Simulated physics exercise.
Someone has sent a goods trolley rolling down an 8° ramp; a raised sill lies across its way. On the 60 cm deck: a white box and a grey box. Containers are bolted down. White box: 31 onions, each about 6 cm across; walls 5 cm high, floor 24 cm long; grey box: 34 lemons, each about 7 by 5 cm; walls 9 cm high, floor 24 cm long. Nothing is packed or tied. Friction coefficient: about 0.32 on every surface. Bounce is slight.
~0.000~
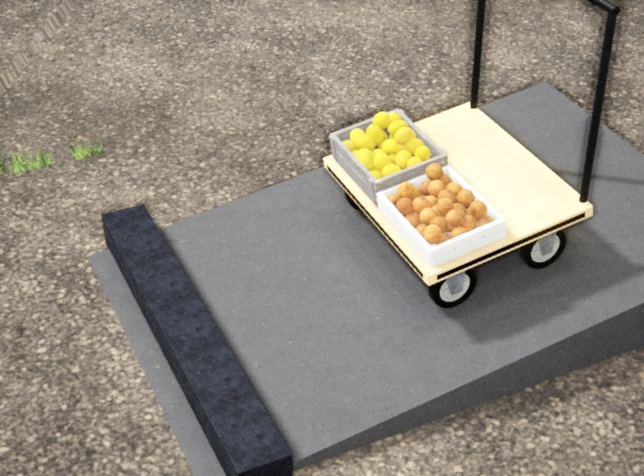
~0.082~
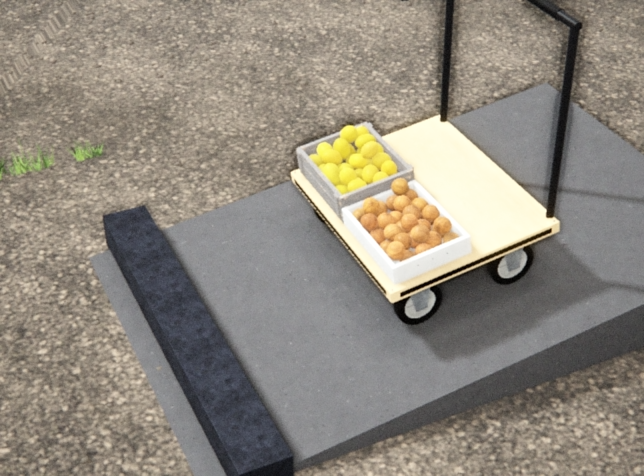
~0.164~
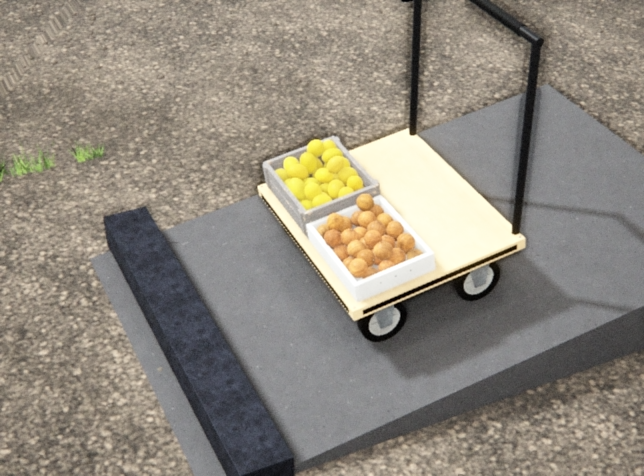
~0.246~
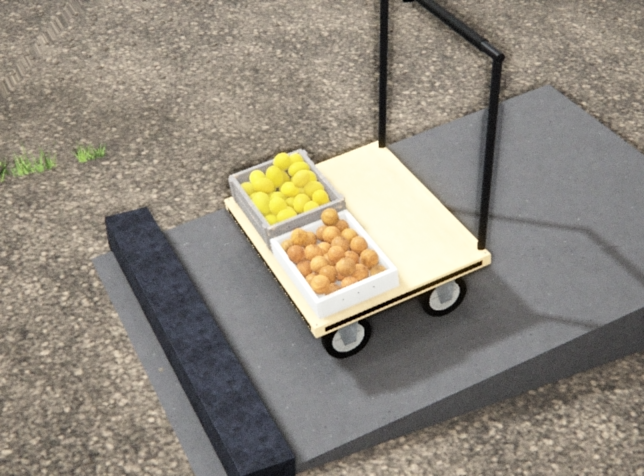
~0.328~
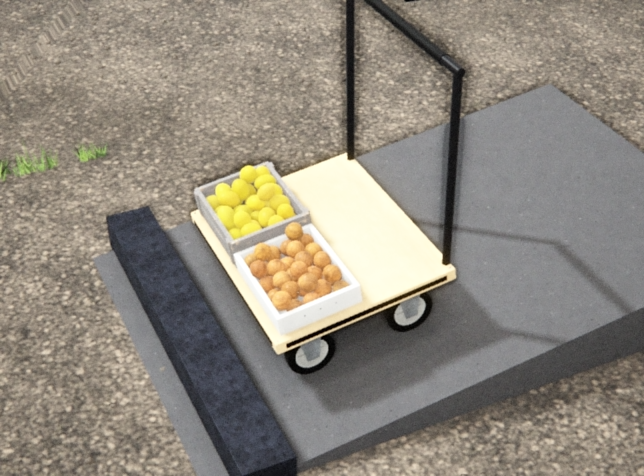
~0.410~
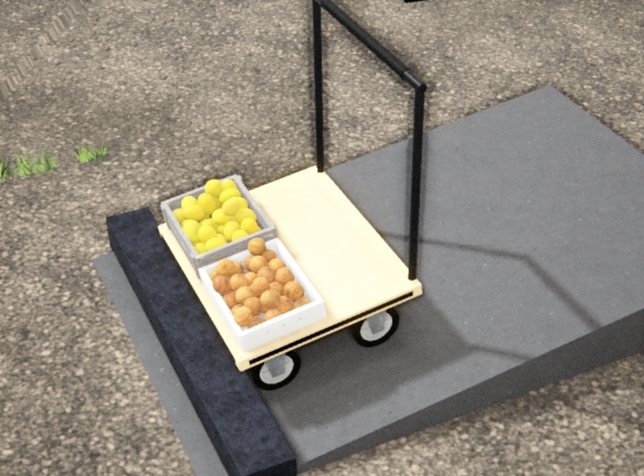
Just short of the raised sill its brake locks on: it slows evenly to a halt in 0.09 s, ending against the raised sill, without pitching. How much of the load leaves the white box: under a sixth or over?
Out of the white box go more than a sixth of the onions.
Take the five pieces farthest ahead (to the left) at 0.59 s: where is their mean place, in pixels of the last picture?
Near (187, 316).
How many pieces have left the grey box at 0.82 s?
About: Grey box 0.
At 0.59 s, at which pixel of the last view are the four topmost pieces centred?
Around (208, 219).
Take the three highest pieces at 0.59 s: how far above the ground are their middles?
Some 38 cm up.
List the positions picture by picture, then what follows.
In the first picture (places track the rim corner closest to us here), white box (433, 249); grey box (its farthest corner) (396, 110); 66 cm to go; all still inside.
In the second picture, white box (396, 266); grey box (364, 124); 53 cm to go.
In the third picture, white box (358, 283); grey box (331, 138); 40 cm to go.
In the fourth picture, white box (320, 300); grey box (298, 151); 27 cm to go.
In the fifth picture, white box (281, 317); grey box (265, 164); 14 cm to go.
In the sixth picture, white box (243, 333); grey box (233, 177); stopping; all still inside.
After 0.47 s, the white box is down by 2 of 31 and the grey box has all 34.
After 0.59 s, the white box is down by 5 of 31 and the grey box has all 34.
After 0.82 s, the white box is down by 7 of 31 and the grey box has all 34.
Outcome (at 1.33 s), the white box is down by 8 of 31 and the grey box has all 34. Asked share, 8 of 31, 26 per cent.
